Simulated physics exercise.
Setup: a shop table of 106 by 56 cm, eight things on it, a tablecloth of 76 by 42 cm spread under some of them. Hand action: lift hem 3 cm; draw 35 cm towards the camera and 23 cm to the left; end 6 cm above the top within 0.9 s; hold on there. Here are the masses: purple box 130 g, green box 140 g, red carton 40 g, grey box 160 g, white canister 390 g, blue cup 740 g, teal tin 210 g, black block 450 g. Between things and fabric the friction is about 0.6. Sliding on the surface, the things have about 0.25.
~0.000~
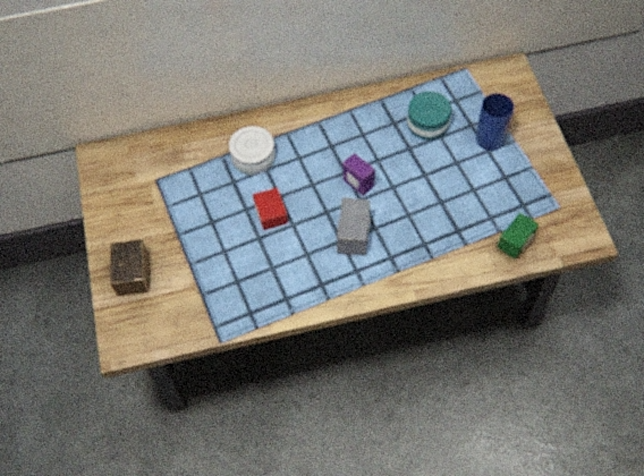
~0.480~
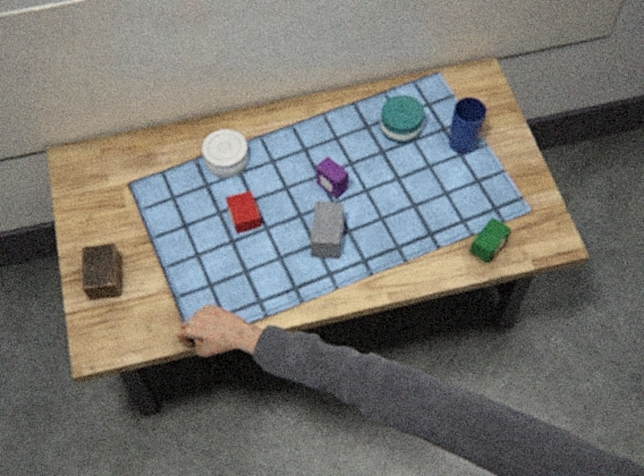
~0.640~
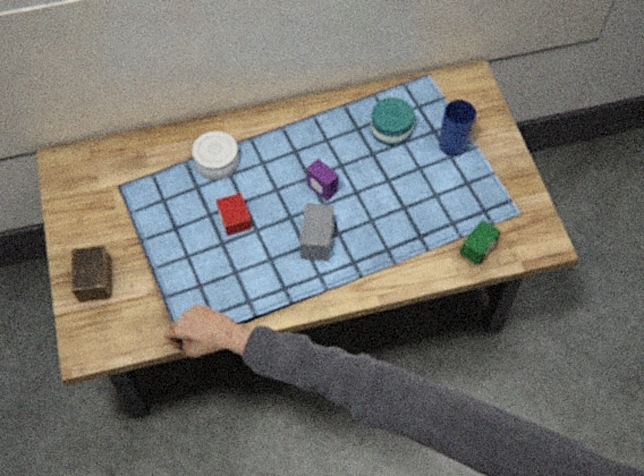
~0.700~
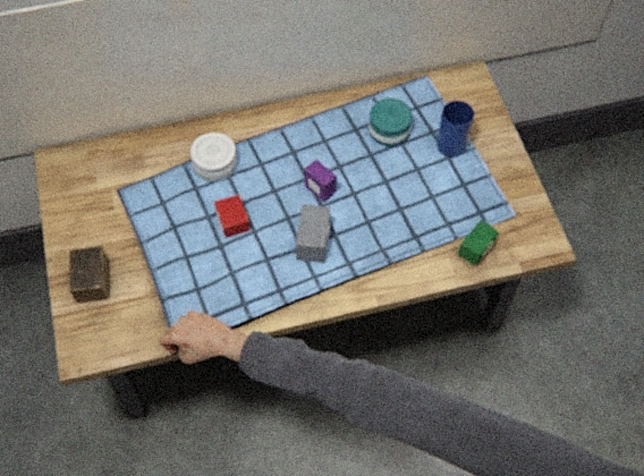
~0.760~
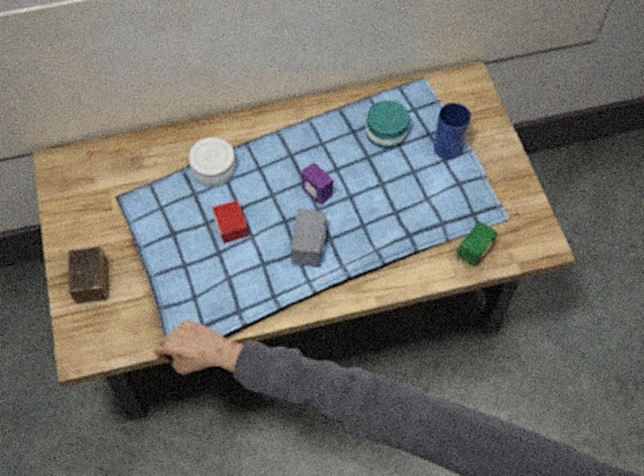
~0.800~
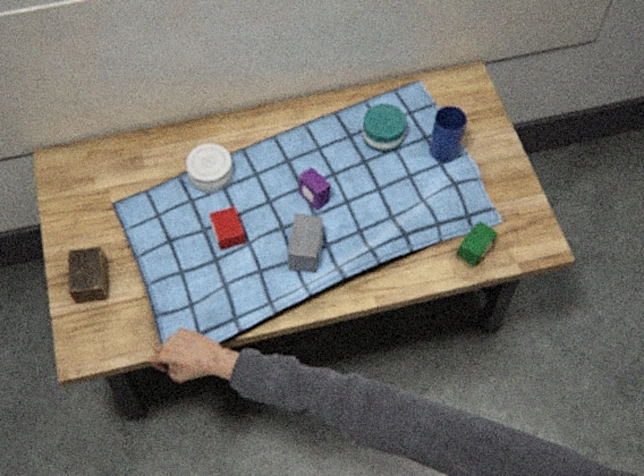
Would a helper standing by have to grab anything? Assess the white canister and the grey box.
The white canister needs grabbing, the grey box needs grabbing.
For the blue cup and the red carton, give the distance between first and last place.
Both leave: The blue cup ends up off the top, while the red carton ends up off the top.
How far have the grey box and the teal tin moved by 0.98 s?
For the grey box it's around 15 cm, and for the teal tin around 15 cm.
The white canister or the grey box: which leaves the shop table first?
First: Grey.
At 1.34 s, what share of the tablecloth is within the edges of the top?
I'd say close to 45 per cent of it.
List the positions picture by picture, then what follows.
White canister (251, 144); grey box (354, 218); tablecloth corners (220, 343) (155, 180) (466, 68) (560, 208), in the first frame.
Tablecloth corners (128, 183) (438, 72); grip (192, 344), in the second frame.
Tablecloth corners (118, 186) (429, 74); grip (180, 344), in the third frame.
Tablecloth corners (117, 190) (427, 76); grip (176, 350), in the fourth frame.
White canister (211, 155); grey box (309, 229); blue cup (455, 115); tablecloth corners (115, 197) (424, 78); grip (170, 360), in the fifth frame.
White canister (209, 161); grey box (305, 235); tablecloth corners (112, 204) (420, 81); grip (166, 368), in the sixth frame.
By 1.0 s, 90 % of the tablecloth is still over the top; white canister 17 cm off its start, grey box 14 cm off its start, red carton 16 cm off its start.
By 1.2 s, 70 % of the tablecloth is still over the top; white canister 30 cm off its start, grey box 26 cm off its start, red carton 29 cm off its start.
By 1.3 s, 45 % of the tablecloth is still over the top; white canister 43 cm off its start at (108, 314), grey box 37 cm off its start at (224, 381), red carton 40 cm off its start at (135, 377).
By 1.5 s, 30 % of the tablecloth is still over the top; white canister 50 cm off its start, grey box over the edge, purple box over the edge.
By 3.1 s, 0 % of the tablecloth is still over the top; white canister over the edge, grey box over the edge, teal tin over the edge, blue cup over the edge.
